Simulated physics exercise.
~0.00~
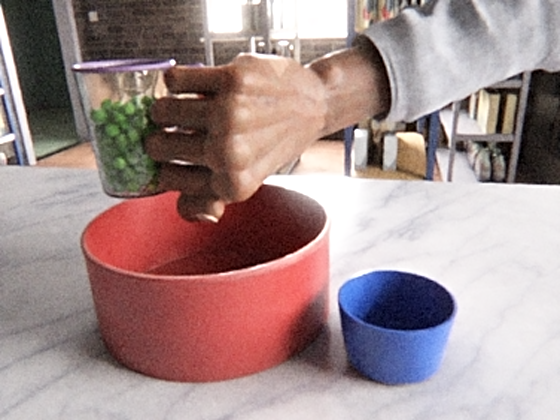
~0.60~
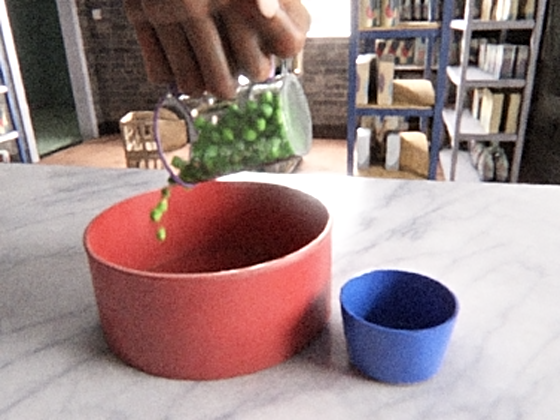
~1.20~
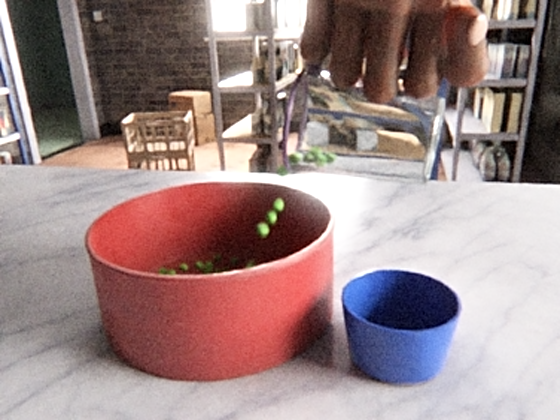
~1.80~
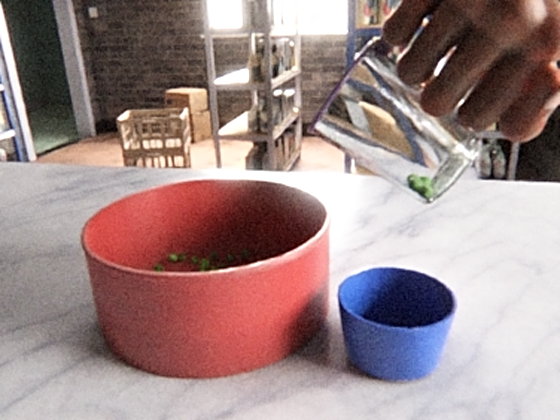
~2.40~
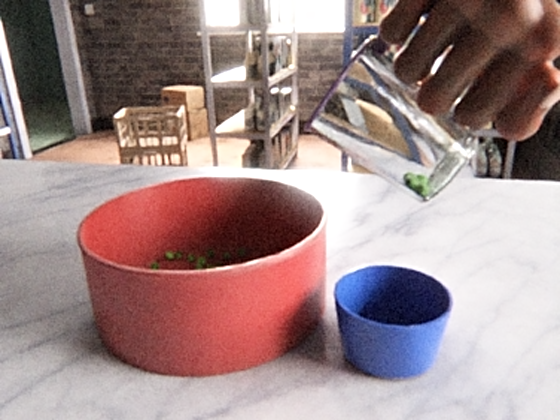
To begin with, a hand holds a clear cup of green peas upright above a red pot, with a small blue dish beside it on a marble table. The hand moves the cup to the right and tips it onto its side, and peas start spilling into the pot. As the cup keeps travelling right, the last of the stream drops inside the pot's rim. The hand then turns the cup partly back up, beyond the blue dish. Finally it holds the cup there, leaning, with a few peas left in the bottom, while most lie in the red pot.
